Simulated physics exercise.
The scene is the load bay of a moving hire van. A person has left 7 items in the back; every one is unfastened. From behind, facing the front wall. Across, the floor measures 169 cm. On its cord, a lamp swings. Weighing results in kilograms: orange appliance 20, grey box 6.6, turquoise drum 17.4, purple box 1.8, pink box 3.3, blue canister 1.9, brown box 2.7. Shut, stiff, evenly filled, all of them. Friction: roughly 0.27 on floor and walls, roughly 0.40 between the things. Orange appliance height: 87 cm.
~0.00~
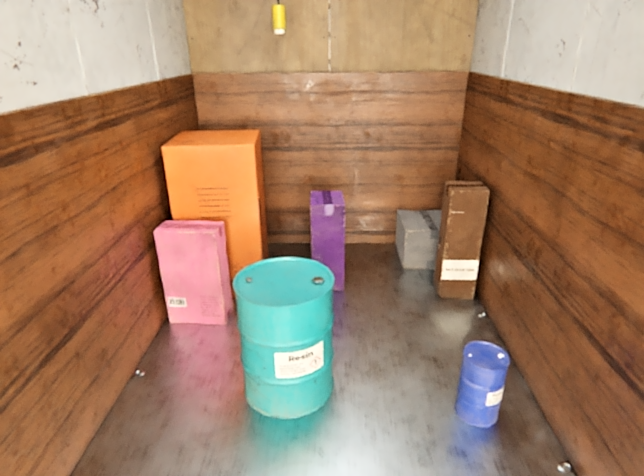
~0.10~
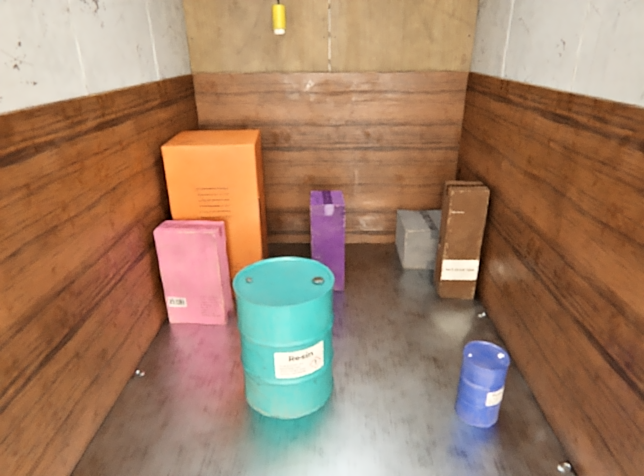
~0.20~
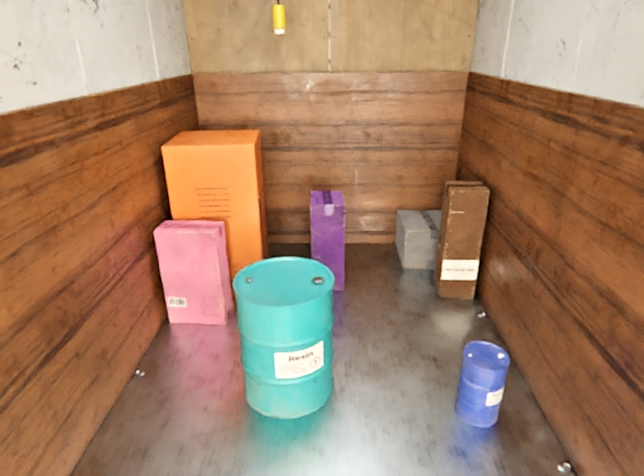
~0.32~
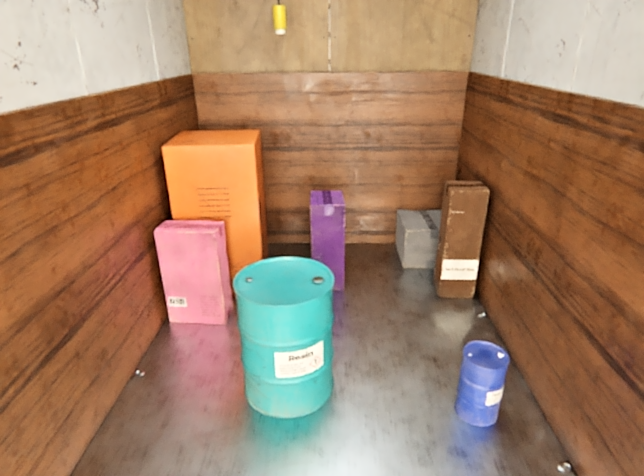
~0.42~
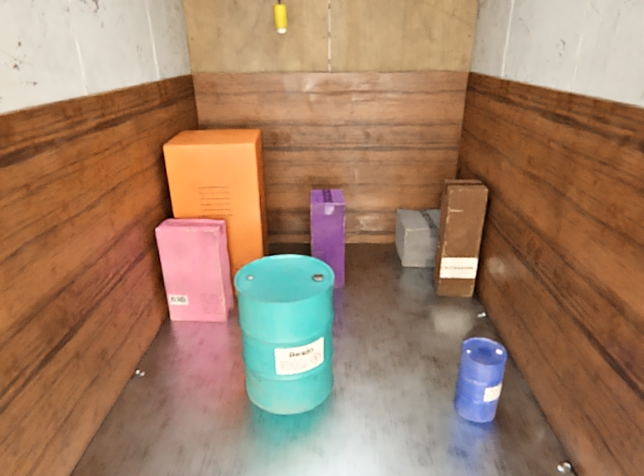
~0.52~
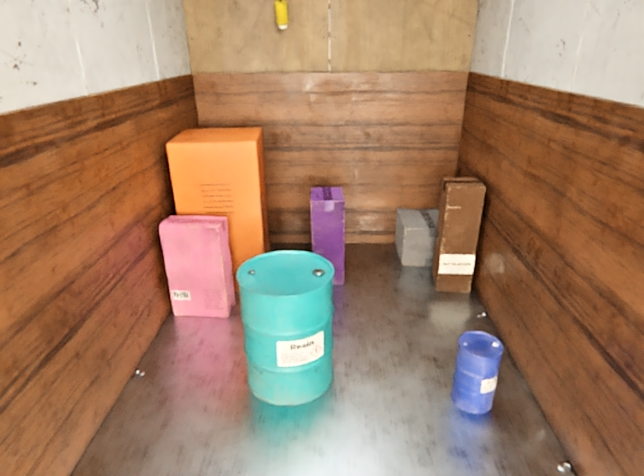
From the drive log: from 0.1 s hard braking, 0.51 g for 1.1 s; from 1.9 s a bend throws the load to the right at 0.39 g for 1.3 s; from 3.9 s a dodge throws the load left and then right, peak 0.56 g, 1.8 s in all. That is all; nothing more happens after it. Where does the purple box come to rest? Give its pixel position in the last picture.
At about (378, 215).
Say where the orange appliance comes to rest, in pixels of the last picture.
Its centre ends close to (326, 196) in the last view.
After 0.82 s, push 0.51 g forwards; purple box moved 34 cm near (328, 219); orange appliance moved 35 cm; blue canister moved 33 cm.
After 2.82 s, push 0.39 g right; purple box moved 51 cm near (374, 215); turquoise drum moved 102 cm; blue canister moved 95 cm.
After 4.52 s, push 0.35 g left; purple box moved 50 cm near (372, 215); pink box moved 67 cm; orange appliance moved 56 cm.
After 5.42 s, push 0.35 g right; purple box moved 46 cm near (358, 215); blue canister moved 93 cm; orange appliance moved 49 cm.
In the end (6.7 s), not toppled but over 15 cm from the start, orange appliance, turquoise drum, purple box, pink box, blue canister and brown box; the last one under 15 cm from the start. In the last view, purple box near (378, 215).
